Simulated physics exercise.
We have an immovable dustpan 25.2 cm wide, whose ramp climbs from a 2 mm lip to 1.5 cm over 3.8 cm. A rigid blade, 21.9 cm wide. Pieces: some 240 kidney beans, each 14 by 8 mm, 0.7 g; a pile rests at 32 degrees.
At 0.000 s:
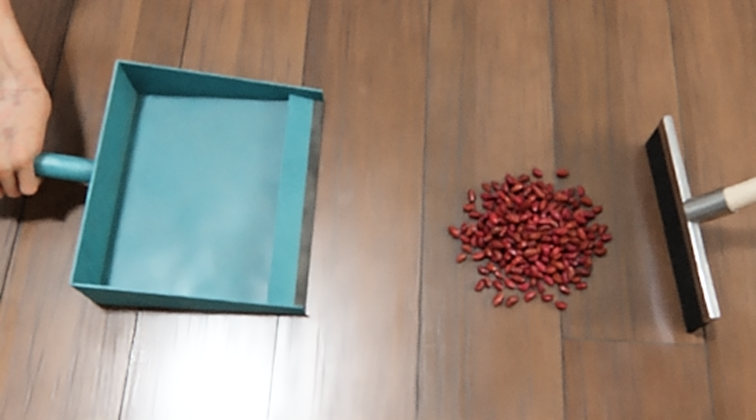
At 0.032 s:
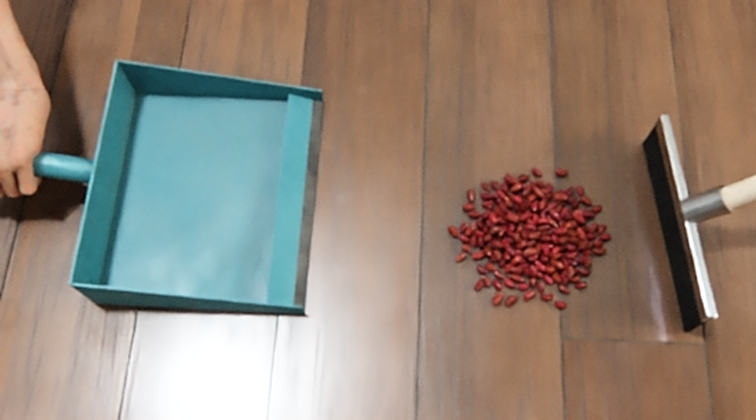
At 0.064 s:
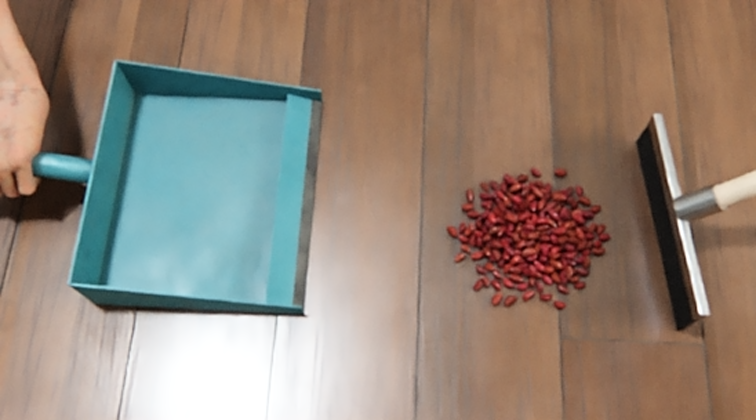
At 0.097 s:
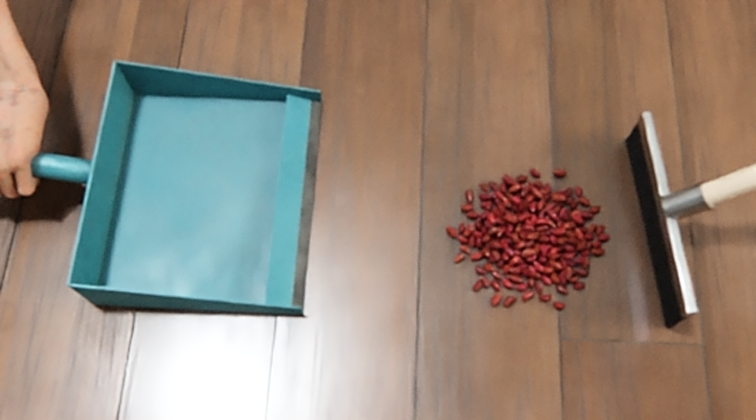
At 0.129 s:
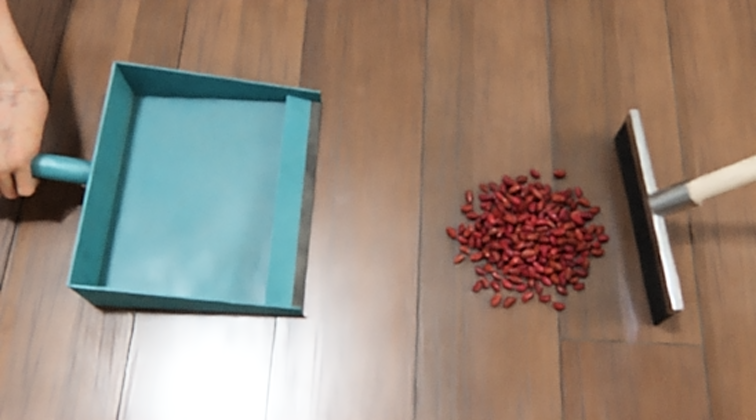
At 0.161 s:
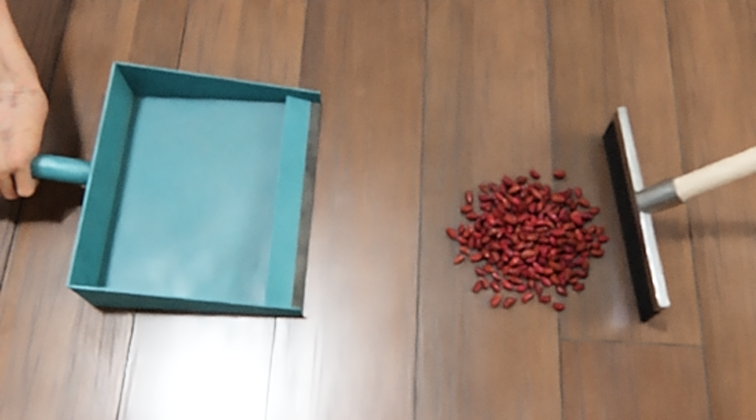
At first, a hand holds a teal dustpan still on a wooden floor at the left, with a pile of dark red beans to its right and an upright blade on a pole farther right. The blade then slides a short way left, nearing the pile, while the beans and dustpan stay put.
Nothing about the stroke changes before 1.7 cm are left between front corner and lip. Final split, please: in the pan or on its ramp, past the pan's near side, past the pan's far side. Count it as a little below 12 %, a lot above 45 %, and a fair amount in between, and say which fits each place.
In the pan or on its ramp: A fair amount, past the pan's near side: A little, past the pan's far side: A little.
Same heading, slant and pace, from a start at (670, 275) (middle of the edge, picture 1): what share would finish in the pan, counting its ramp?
Roughly 30 percent would end up there.
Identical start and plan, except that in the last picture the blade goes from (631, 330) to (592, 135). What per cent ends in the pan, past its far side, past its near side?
Per cent by place - pan 35, far side 0, near side 20.
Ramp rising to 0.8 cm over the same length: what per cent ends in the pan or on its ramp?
Estimate: About 25 in a hundred.
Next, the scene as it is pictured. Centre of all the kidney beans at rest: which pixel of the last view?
Near (325, 213).
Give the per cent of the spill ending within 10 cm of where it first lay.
Near 15 per cent.
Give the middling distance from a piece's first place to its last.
I'd say near 22 cm.
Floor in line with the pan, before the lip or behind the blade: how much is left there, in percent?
About 75 per cent.
After 0.53 s, middle of the blade 19 cm from the lip; 0 % over the lip, far side 0 %, near side 5 %.
After 0.78 s, middle of the blade 9 cm from the lip; 0 % over the lip, far side 0 %, near side 5 %.
After 1.14 s, middle of the blade 3 cm from the lip; 20 % over the lip, far side 0 %, near side 5 %.
In the end, at 1.5 s, pan 20 %, near side 5 %, far side 0 %, in front of the lip or behind the blade 75 %.
